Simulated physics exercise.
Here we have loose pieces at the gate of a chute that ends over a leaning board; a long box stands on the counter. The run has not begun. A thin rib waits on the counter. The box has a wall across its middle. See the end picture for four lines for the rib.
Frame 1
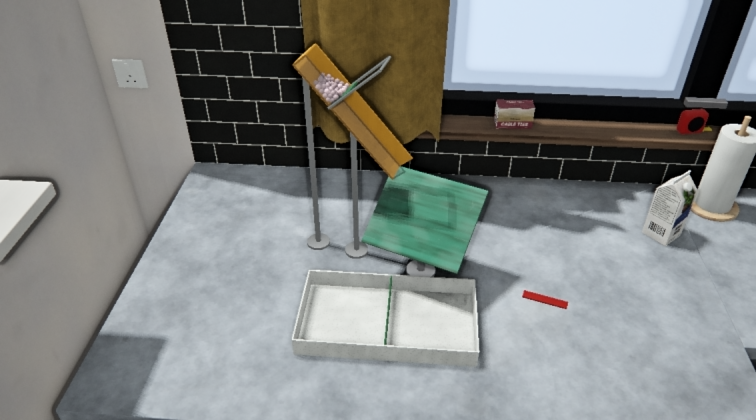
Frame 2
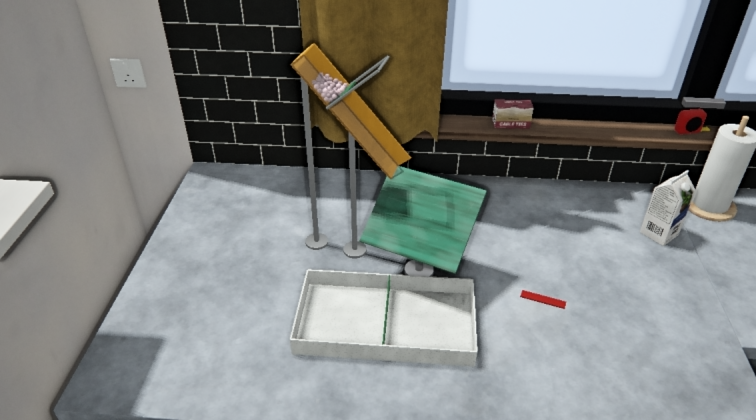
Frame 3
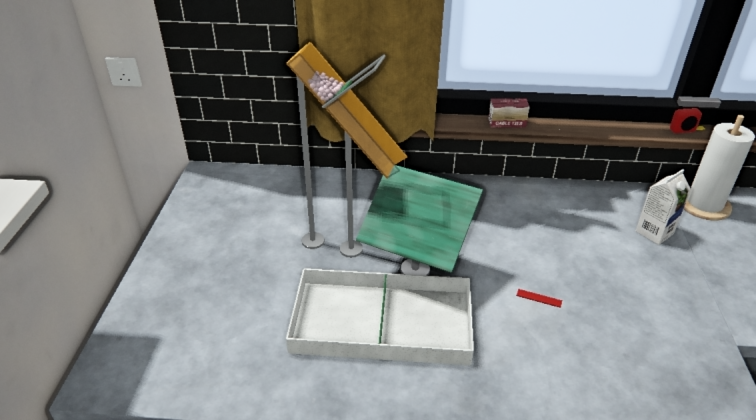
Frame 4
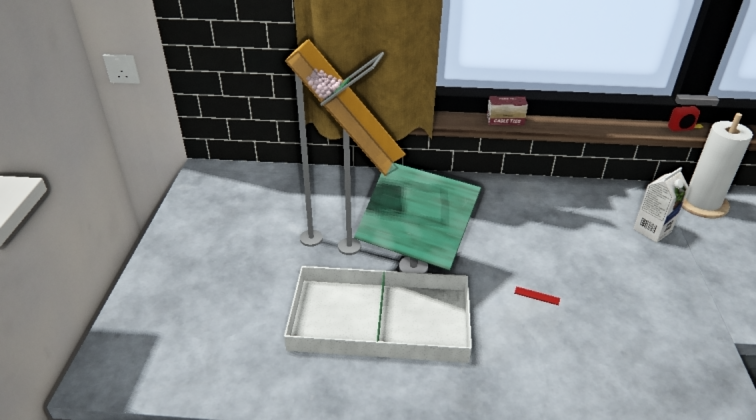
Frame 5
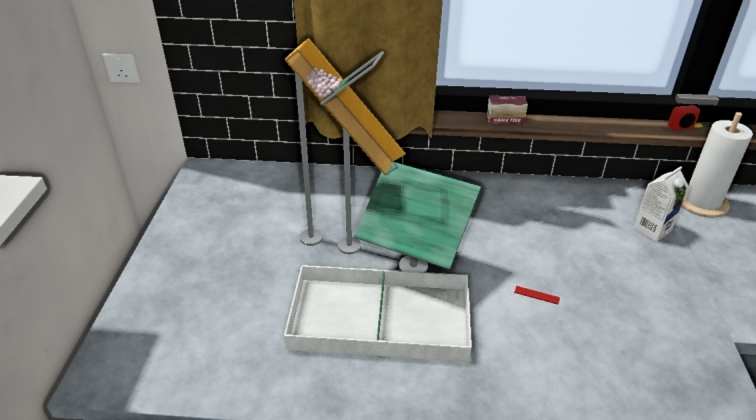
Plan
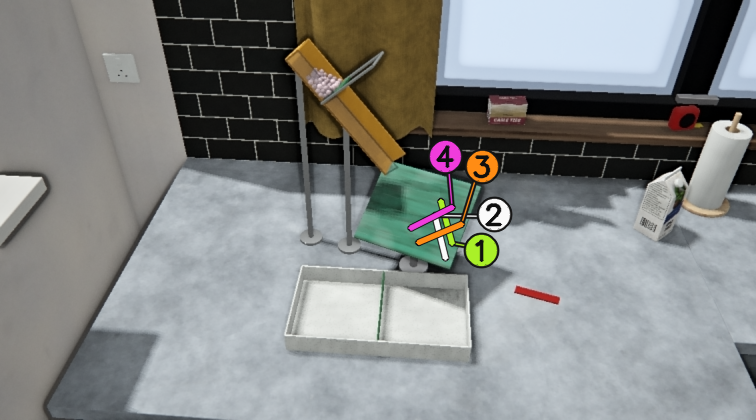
Only the view moved, shifting very slightly, while small pale pieces stayed behind a gate on a steep orange chute above a tilted green board and a divided white box on the grey counter.
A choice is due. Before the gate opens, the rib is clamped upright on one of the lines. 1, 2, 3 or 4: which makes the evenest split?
I would pick line 3.
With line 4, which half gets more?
More lands on the left.
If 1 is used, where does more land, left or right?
More lands on the right.
On the marked copy, line 1 from (440, 201) to (452, 243); line 2 from (434, 215) to (445, 257); line 3 from (461, 224) to (418, 242); line 4 from (452, 207) to (411, 228).
If 1 is chosen, of what is caught, about a tenth in the left half, almost all in the right.
If 2 is chosen, of what is caught, about a tenth in the left half, almost all in the right.
If 3 is chosen, of what is caught, roughly two thirds in the left half, roughly a third in the right.
If 4 is chosen, of what is caught, the larger part in the left half, roughly a quarter in the right.
